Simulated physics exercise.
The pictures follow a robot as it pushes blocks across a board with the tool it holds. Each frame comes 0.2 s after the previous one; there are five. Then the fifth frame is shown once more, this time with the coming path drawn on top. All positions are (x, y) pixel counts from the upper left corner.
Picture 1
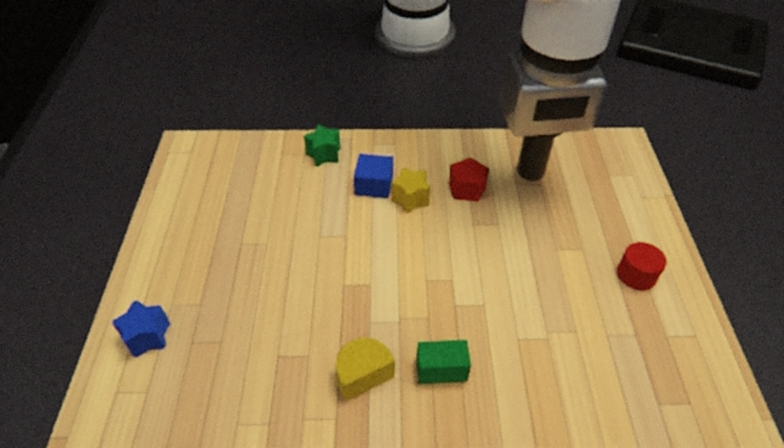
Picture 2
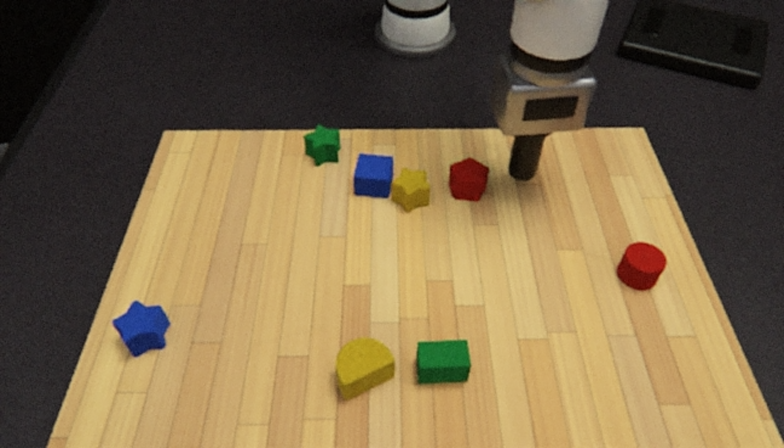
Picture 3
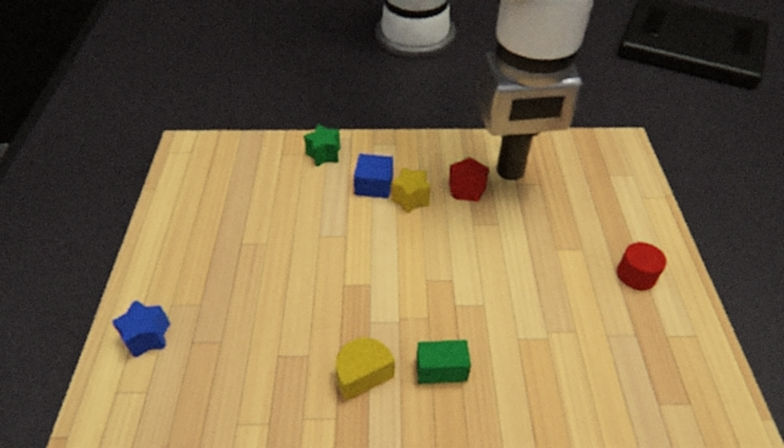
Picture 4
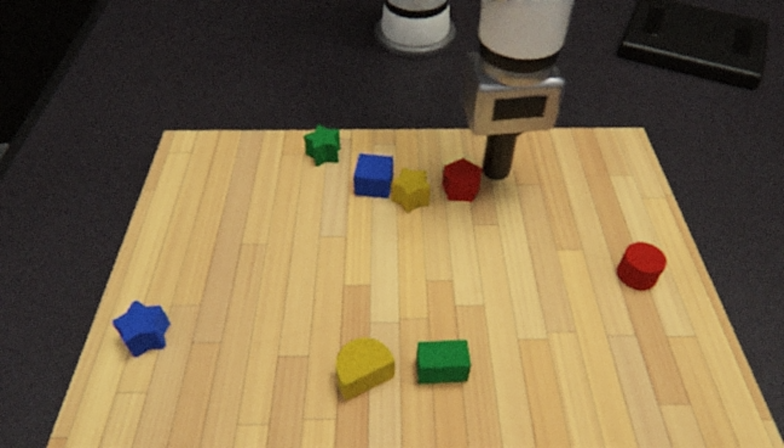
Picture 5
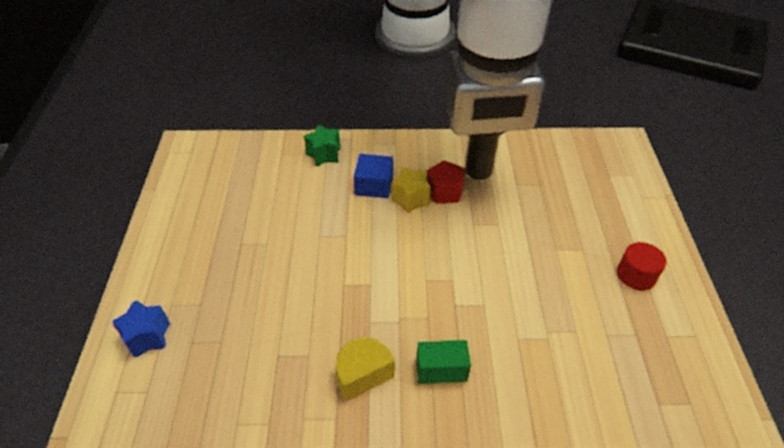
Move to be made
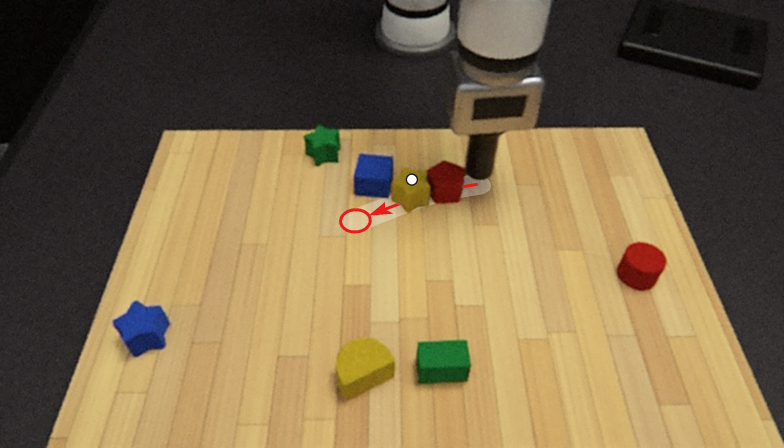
A robotic arm with a dark, rod-like tip slides left along the far edge of a light wooden board on a dark table, seen from above by a still camera. A green star, blue square piece, yellow star and red five-sided block line the far side, with a blue star, yellow half-round, green rectangle and red cylinder elsewhere. The tip nudges the red five-sided block left, up beside the yellow star.
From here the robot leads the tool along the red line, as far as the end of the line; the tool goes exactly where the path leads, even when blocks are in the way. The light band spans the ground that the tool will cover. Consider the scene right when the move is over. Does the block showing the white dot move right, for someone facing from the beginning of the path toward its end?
It seems not.
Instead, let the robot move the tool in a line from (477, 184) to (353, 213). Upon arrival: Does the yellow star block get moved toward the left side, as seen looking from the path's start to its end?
The answer is yes.
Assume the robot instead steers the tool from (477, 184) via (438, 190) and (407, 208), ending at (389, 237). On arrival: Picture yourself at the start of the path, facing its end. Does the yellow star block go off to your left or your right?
The answer is right: Facing from the path's start to its end, that's where the yellow star block shifts.
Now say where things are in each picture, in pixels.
The first frame shows tip of the tool at (530, 172), middles of tops, blue square piece at (374, 166), yellow star block at (412, 180), red five-sided block at (470, 170).
The second frame shows tool at (522, 172), nothing pushed.
The third frame shows tool at (510, 172), nothing pushed.
The fourth frame shows tool at (496, 172), red five-sided block at (463, 171).
The fifth frame shows tool at (479, 172), blue square piece at (374, 166), yellow star block at (412, 180), red five-sided block at (447, 173).
The line goes from (477, 184) through (415, 198) to (355, 221); the dot is on the yellow star block.
The first path, step by step. One third of the way, tool at (436, 179); blue square piece at (359, 167), turned 40° clockwise; yellow star block at (373, 194), turned 20° anticlockwise; red five-sided block at (404, 182).
Two thirds of the way, tool at (395, 193); blue square piece at (358, 166), turned 45° clockwise; yellow star block at (332, 212), turned 25° anticlockwise; red five-sided block at (362, 197), turned 10° anticlockwise.
At the end, tool at (355, 208); blue square piece at (358, 166), turned 50° clockwise; yellow star block at (293, 232), turned 35° anticlockwise; red five-sided block at (321, 213), turned 20° anticlockwise.
